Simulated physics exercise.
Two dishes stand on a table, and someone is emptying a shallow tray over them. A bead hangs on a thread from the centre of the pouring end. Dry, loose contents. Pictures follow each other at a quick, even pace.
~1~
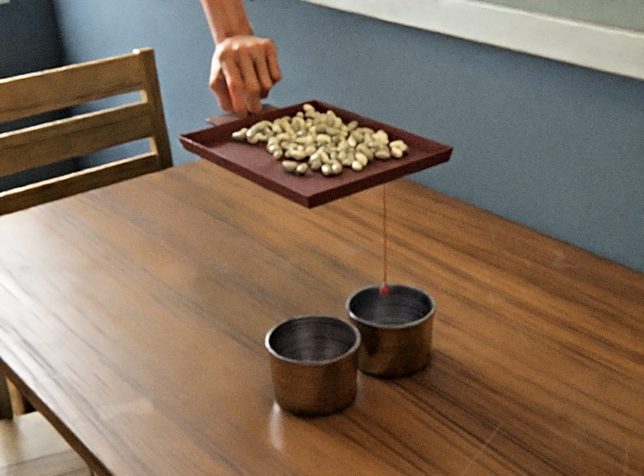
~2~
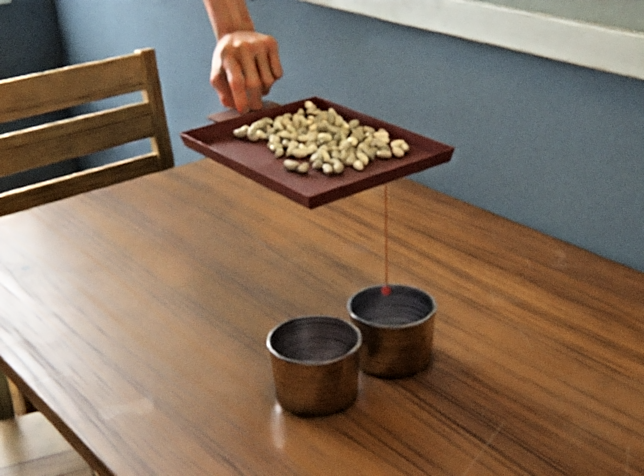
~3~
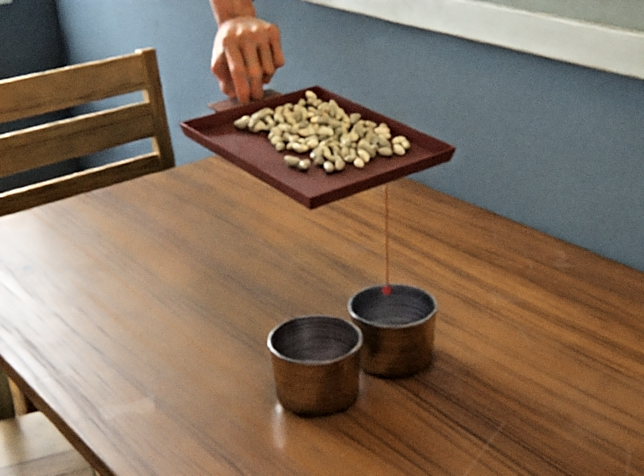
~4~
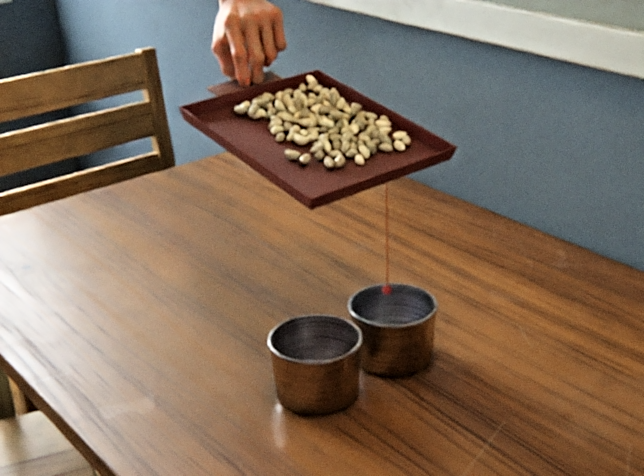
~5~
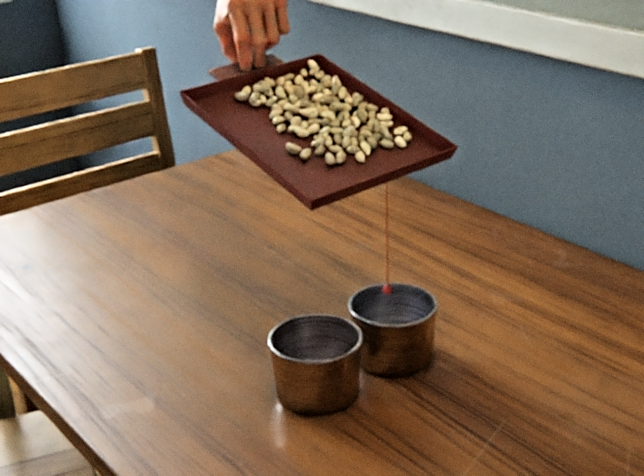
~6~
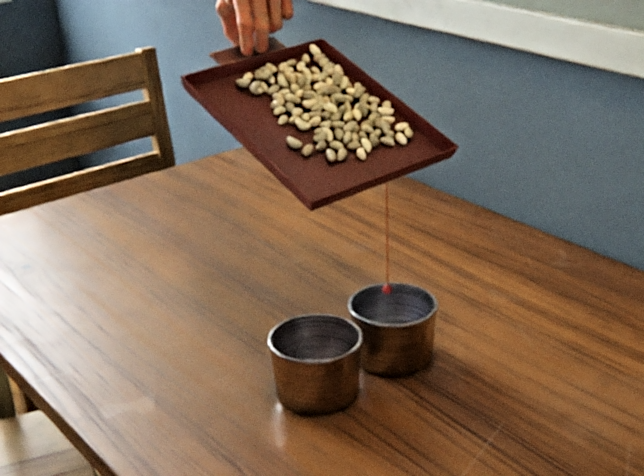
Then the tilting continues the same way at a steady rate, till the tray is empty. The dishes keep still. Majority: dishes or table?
Dishes miss most.
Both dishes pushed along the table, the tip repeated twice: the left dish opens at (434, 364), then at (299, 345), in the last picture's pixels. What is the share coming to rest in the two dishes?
You'd get 10 in a hundred the first time and 30 in a hundred the second.
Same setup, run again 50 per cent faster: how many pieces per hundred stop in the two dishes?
Near 20 in a hundred.
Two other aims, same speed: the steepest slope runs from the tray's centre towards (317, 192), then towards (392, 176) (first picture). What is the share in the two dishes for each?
The first try gives close to 70 percent; the next gives 10 percent.
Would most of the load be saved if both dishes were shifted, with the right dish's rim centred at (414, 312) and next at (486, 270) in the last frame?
Well, it comes to a greater portion at first and a lesser portion after that.
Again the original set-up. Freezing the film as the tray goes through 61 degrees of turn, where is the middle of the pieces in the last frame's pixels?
(386, 154).
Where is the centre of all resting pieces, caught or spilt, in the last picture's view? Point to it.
Somewhere close to (411, 390) in the last picture.
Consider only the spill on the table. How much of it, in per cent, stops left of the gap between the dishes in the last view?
Estimate: About 10 percent.
Shortly afterwards, tray tipped steeply; all but a few on the tray; a little in the air.
Next, tray tipped right over; near half on the tray; a little in the left dish; only a few in the right dish; near a quarter outside both; near a quarter in the air.
Some moments later, tray tipped past a quarter turn; a little in the left dish; a little in the right dish; the bulk outside both.
In the end, tray tipped past a quarter turn; a little in the left dish; a little in the right dish; the bulk outside both.
